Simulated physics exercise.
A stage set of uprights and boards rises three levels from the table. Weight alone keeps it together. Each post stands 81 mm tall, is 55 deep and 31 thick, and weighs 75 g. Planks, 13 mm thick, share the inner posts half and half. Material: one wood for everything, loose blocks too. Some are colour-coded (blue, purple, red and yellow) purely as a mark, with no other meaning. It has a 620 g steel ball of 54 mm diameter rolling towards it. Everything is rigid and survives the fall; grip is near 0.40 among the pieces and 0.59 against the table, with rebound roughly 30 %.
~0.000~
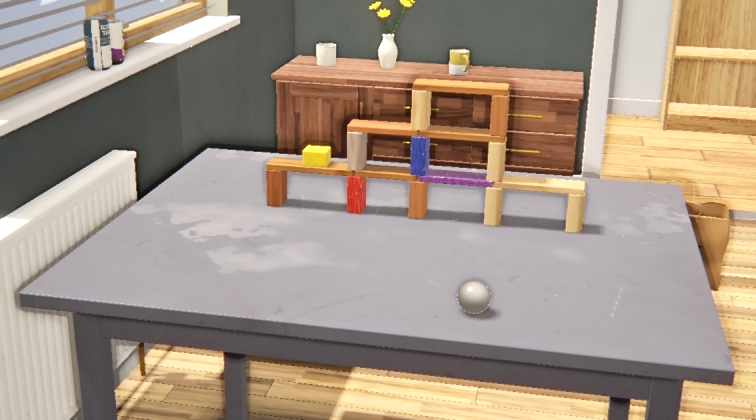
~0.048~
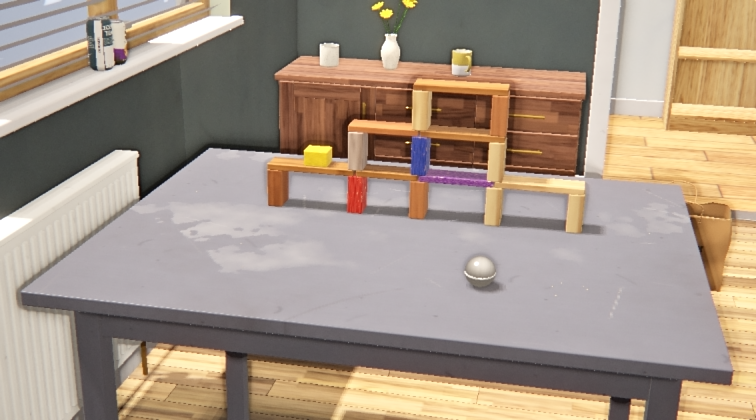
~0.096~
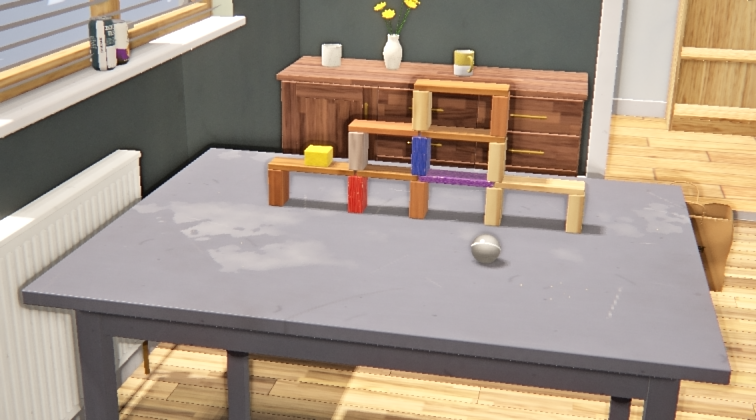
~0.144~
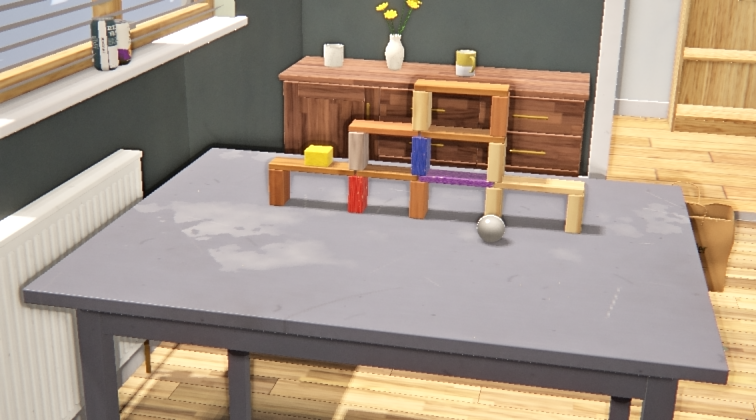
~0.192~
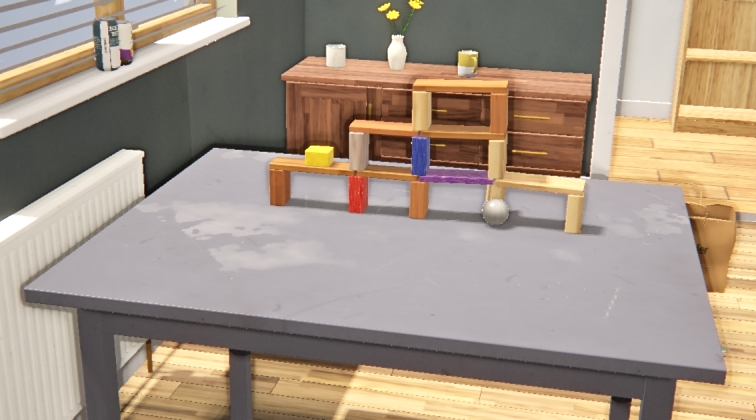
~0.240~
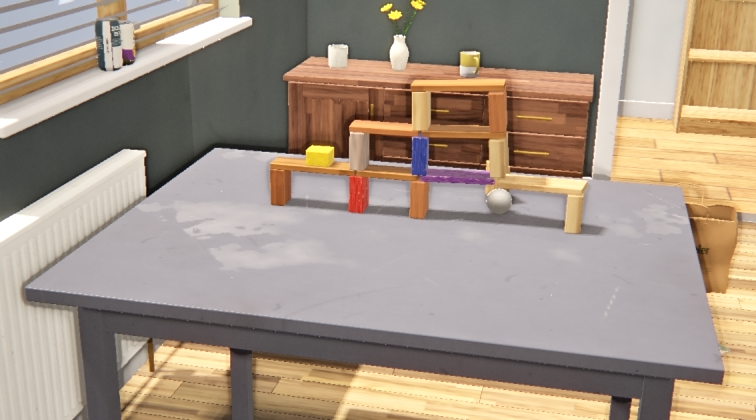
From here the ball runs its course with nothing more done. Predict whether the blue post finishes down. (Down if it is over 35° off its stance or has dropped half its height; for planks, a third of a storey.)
It is brought low.
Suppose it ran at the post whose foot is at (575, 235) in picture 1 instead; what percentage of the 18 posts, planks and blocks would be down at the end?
Changed setup: 10 per cent.
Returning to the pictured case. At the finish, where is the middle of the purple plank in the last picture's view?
I'd say its middle settles close to (460, 203).
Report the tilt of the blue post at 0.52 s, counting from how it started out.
Something like 90°, more or less.
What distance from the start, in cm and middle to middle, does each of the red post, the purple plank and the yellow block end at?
Red 0 cm, purple 8 cm, yellow 0 cm.
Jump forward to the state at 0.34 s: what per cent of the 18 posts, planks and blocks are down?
35 per cent.
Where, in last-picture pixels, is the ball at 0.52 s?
Position: About (516, 161).
After 0.34 s, ball still moving; 6 of the 18 pieces down; blue post 9° from how it stood; purple plank 32° from how it stood, 35 mm lower.
After 0.52 s, ball still moving; 10 of the 18 pieces down; blue post on its side; purple plank 30° from how it stood, 43 mm lower.
After 0.84 s, ball still moving; 10 of the 18 pieces down; blue post on its side; purple plank 15° from how it stood, 6 cm lower.
In the end (1.8 s), ball rolling away; 11 of the 18 pieces down; blue post on its side; purple plank 13° from how it stood, 6 cm lower; yellow block unmoved. From the last view, middles, blue post near (408, 163), purple plank near (460, 203).
